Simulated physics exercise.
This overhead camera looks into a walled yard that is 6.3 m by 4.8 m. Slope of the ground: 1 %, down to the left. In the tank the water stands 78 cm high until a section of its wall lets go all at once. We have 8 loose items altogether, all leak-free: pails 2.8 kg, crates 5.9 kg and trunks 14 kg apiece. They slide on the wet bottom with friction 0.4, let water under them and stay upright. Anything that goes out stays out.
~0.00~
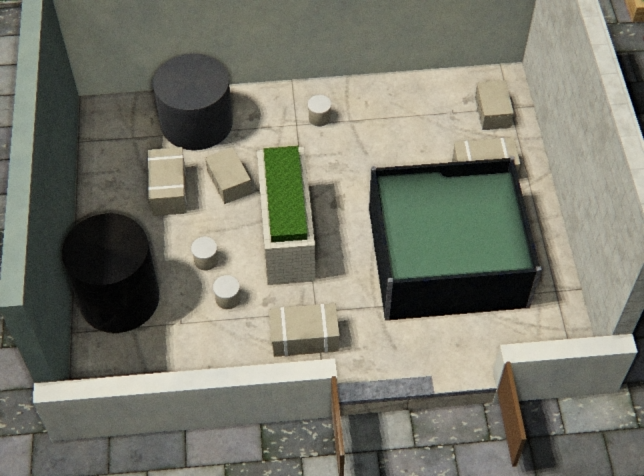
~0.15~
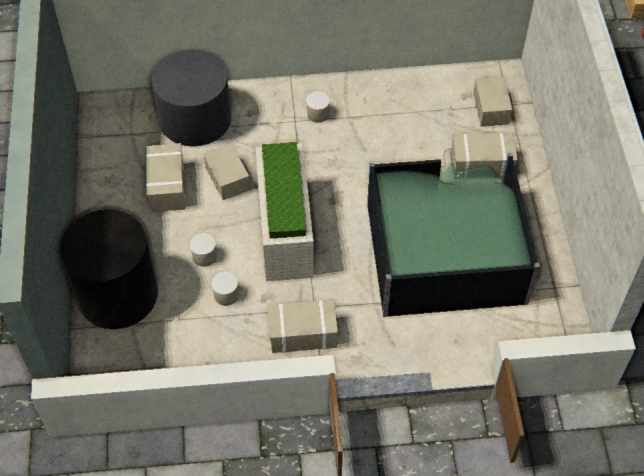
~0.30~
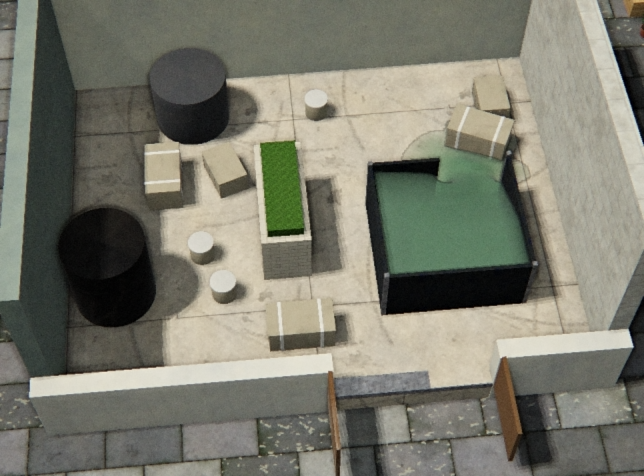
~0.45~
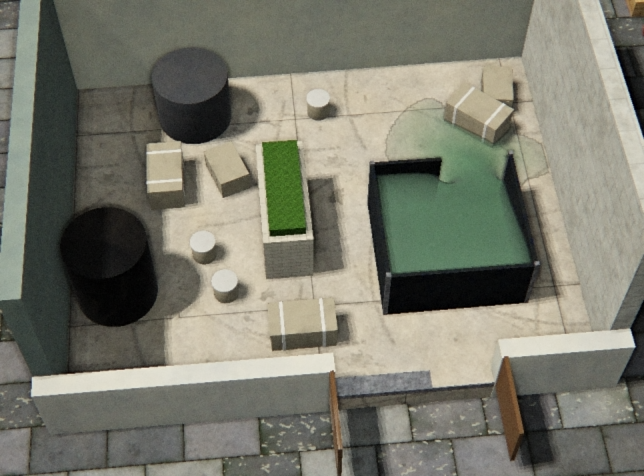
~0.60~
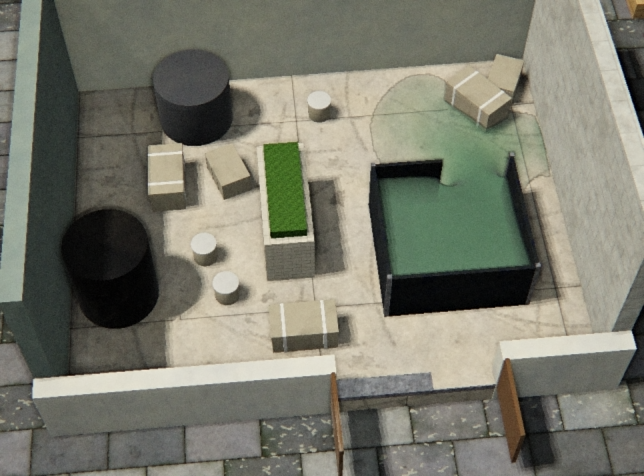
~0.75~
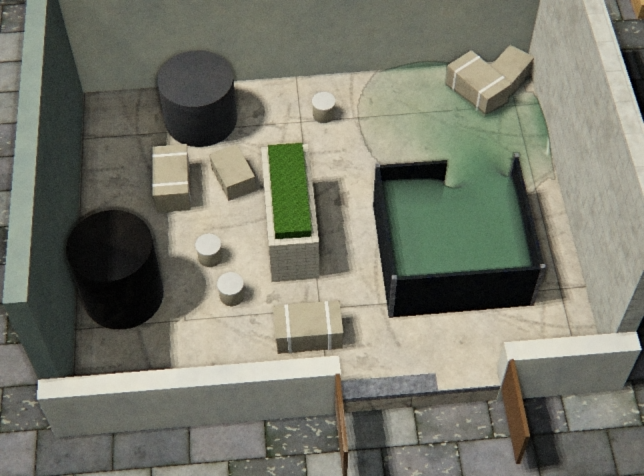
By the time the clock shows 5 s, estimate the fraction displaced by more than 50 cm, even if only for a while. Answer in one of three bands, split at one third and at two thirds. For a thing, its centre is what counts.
Two thirds or more.
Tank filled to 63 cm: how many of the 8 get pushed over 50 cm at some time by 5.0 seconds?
In that case the number is 6.
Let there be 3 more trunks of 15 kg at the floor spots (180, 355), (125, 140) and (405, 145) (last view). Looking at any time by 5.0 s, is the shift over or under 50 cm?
In order: Within it, within it, beyond it.
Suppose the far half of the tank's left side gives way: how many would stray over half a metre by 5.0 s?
Then the count would be 4.
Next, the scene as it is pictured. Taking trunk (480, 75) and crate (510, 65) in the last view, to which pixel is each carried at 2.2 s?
They end up about (449, 88) and (478, 61) in the last view.
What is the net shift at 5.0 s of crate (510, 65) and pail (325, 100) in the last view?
350 cm, then 350 cm.
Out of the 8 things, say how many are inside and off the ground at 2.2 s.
Total: 2.
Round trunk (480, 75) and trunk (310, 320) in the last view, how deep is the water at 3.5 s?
About 11 and 0 cm.
After 1.1 s 2 of 8 are over 50 cm from their spots; 2 afloat.
After 2.2 s 1 of 8 are over 50 cm from their spots; 2 afloat.
After 3.5 s 4 of 8 are over 50 cm from their spots; 3 afloat.
After 5.0 s 7 of 8 are over 50 cm from their spots, and 7 have been at some point; 5 afloat.
